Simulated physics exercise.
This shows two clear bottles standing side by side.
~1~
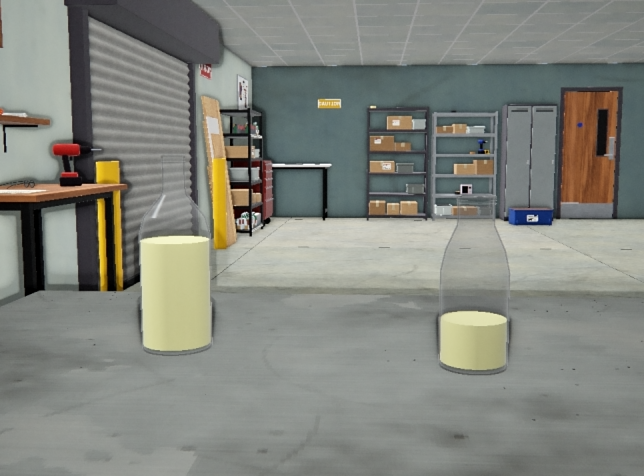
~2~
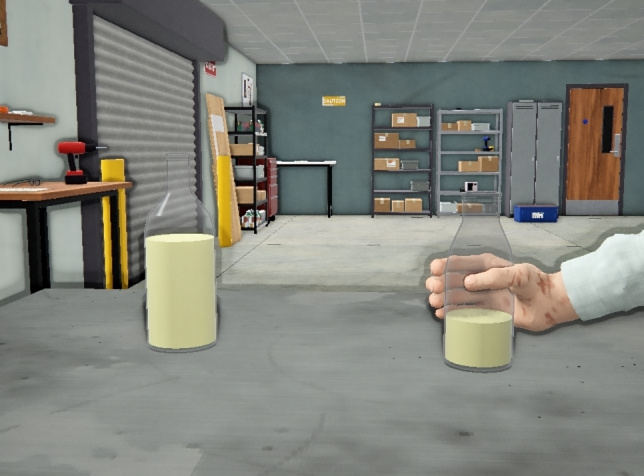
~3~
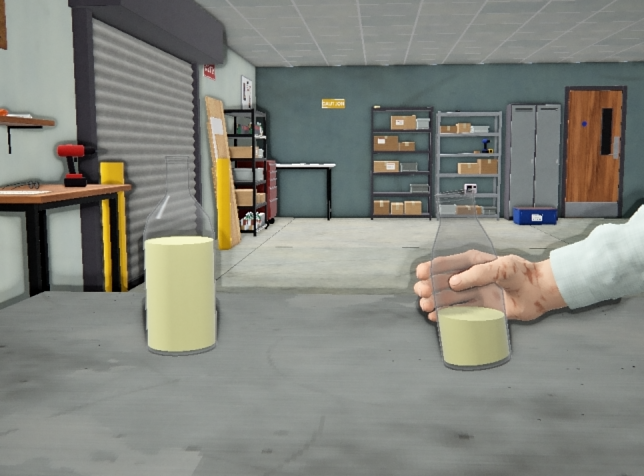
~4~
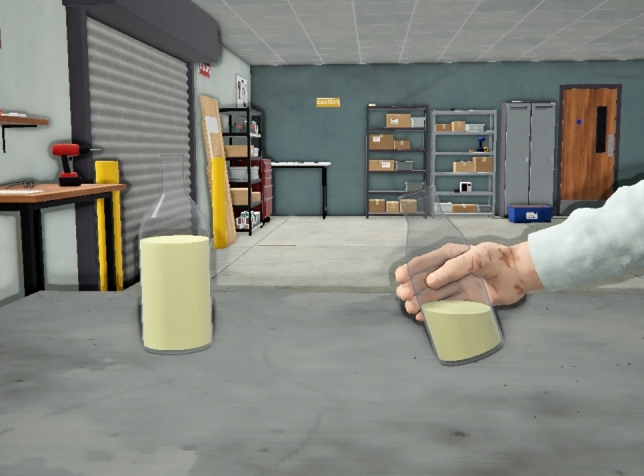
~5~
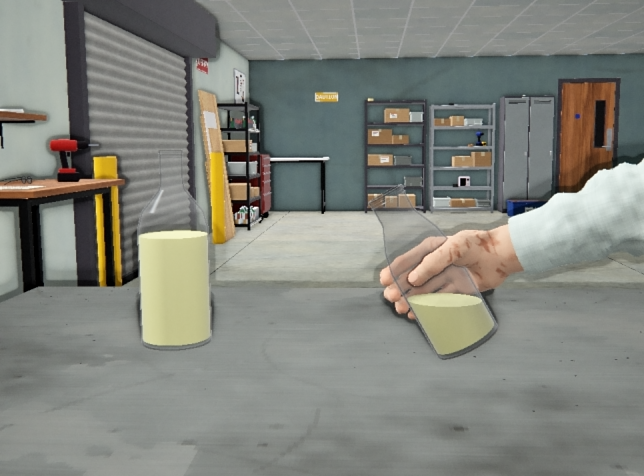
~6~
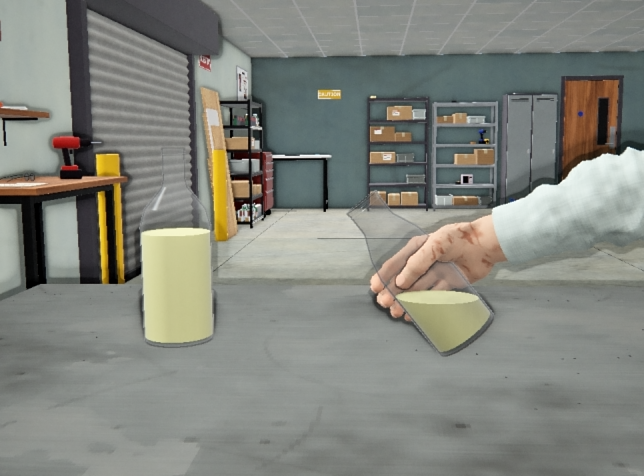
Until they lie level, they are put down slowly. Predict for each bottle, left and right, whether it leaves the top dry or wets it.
Left bottle - wets it, right bottle - wets it.
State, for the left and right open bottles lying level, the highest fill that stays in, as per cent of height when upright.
Around 24 percent for the first, 16 percent for the second.
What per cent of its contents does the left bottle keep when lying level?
Retained: Near 45 per cent.
Shortly, the right bottle is nearly down; right bottle, no leak.
Then, the right bottle lies flat; right bottle, it leaks.
At the finish, both lie flat; right bottle, it leaks; left bottle, it leaks.
